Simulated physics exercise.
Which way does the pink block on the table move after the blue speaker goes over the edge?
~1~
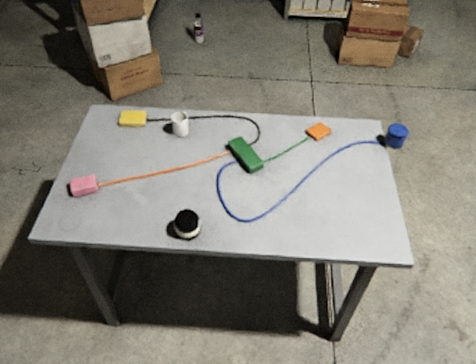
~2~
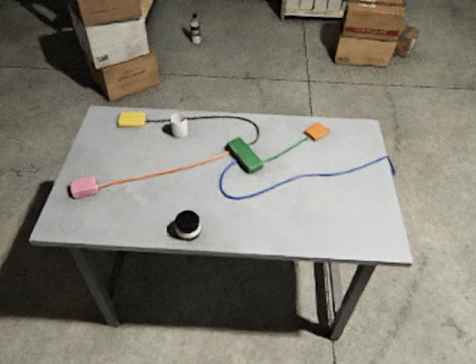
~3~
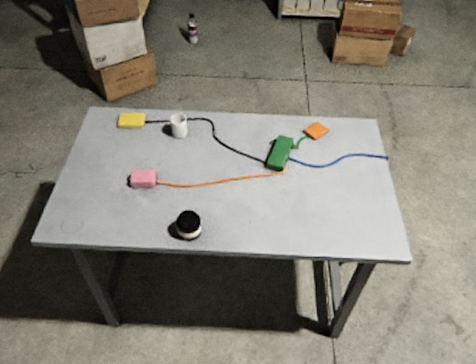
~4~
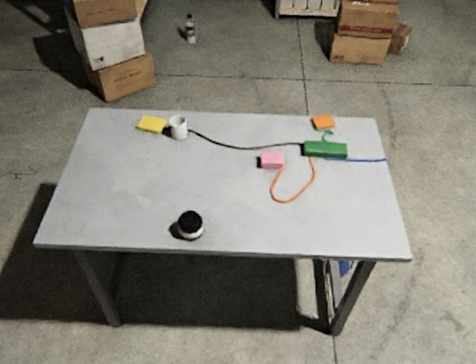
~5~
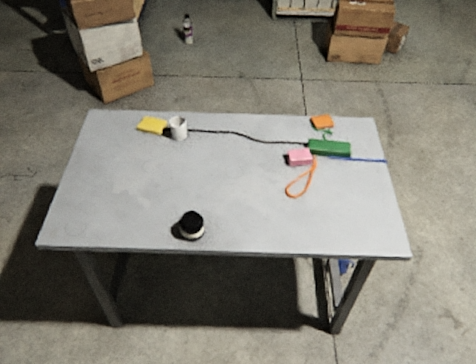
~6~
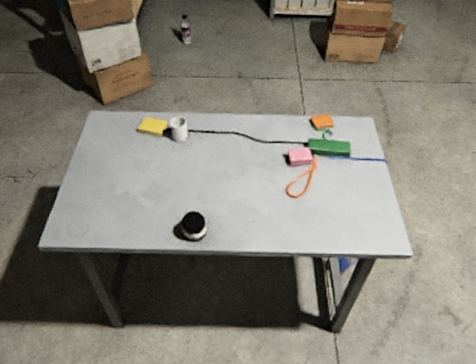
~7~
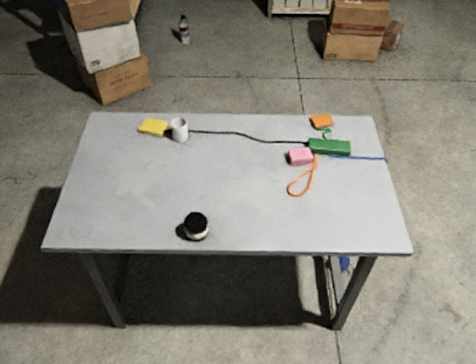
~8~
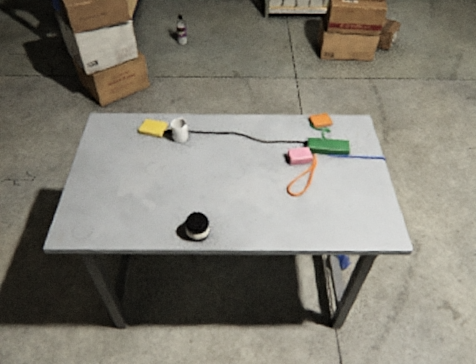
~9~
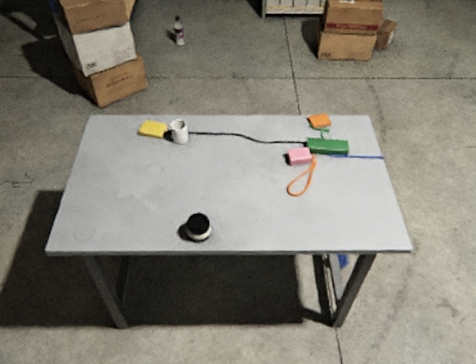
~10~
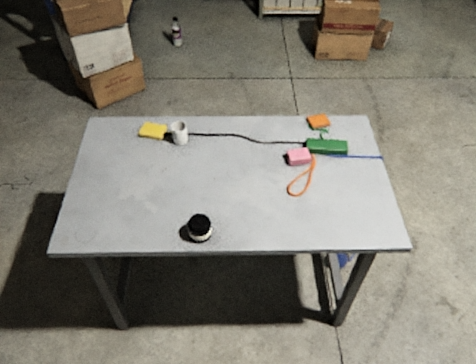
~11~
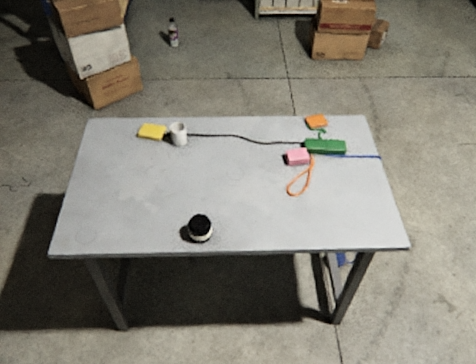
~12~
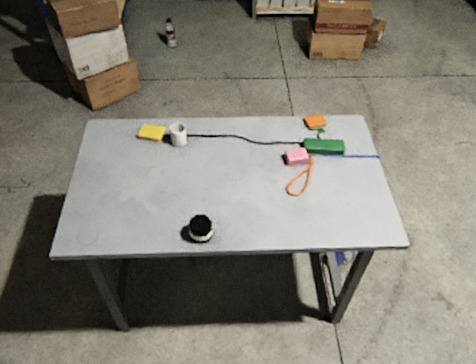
The pink block slides to the right across the table, ending up close to the green strip.
